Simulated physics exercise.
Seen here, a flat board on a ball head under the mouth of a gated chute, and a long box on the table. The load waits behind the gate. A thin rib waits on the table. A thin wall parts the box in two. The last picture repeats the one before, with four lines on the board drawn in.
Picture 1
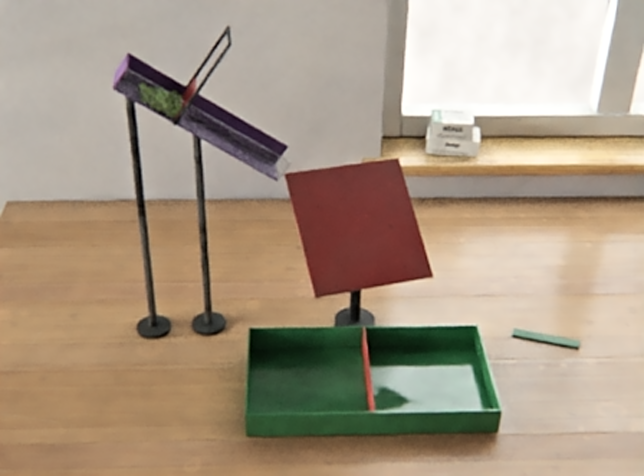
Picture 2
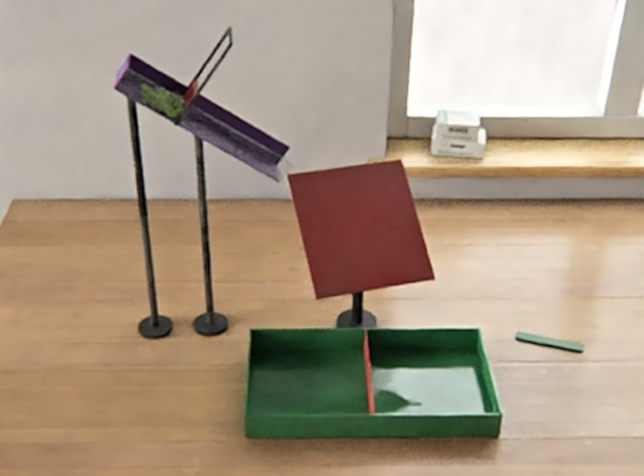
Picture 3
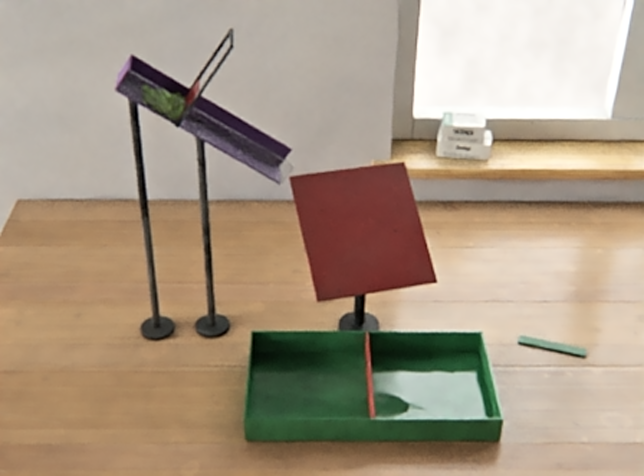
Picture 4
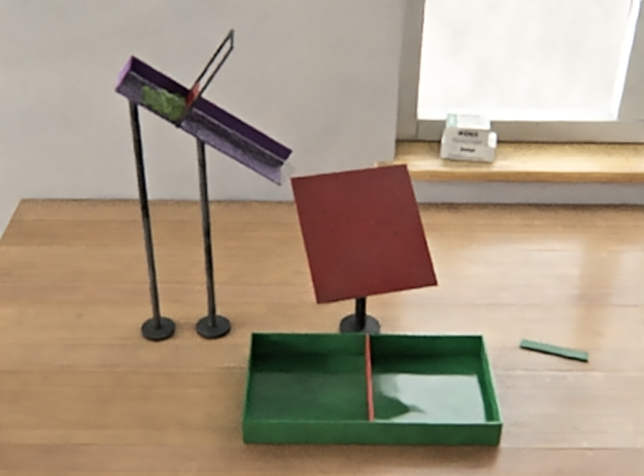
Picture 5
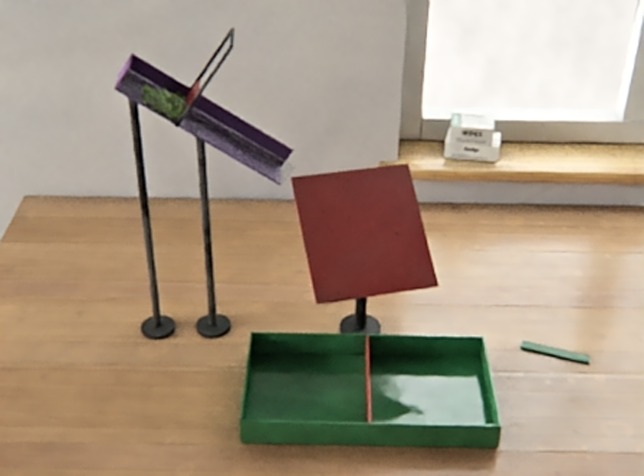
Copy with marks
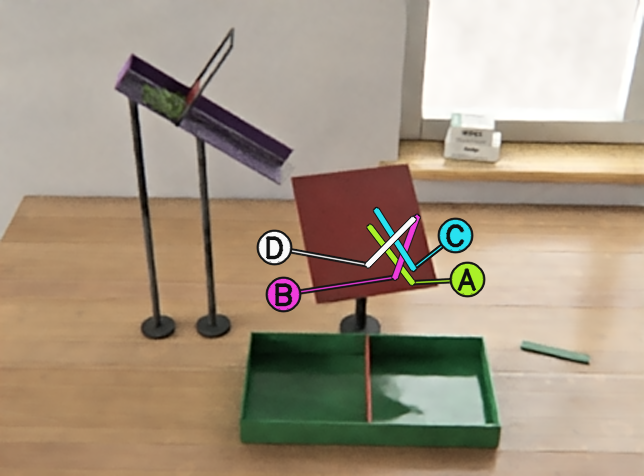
On a wooden table by a window, a purple chute holding a green load behind its gate stood above a tilted red board and a divided green box, and only the view shifted slightly.
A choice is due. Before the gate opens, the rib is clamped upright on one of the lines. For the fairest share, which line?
Line D does it best.
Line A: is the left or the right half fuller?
The right half.
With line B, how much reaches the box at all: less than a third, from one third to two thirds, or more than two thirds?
Line B gives more than two thirds.
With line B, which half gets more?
Right.
On the marked copy, line A from (369, 227) to (412, 282); line B from (416, 217) to (395, 277); line C from (376, 210) to (413, 268); line D from (413, 219) to (367, 264).
With A, of what is caught, only a few in the left half, all but a few in the right.
With B, of what is caught, a small share in the left half, all but a few in the right.
With C, of what is caught, only a few in the left half, all but a few in the right.
With D, of what is caught, close to two thirds in the left half, close to a third in the right.
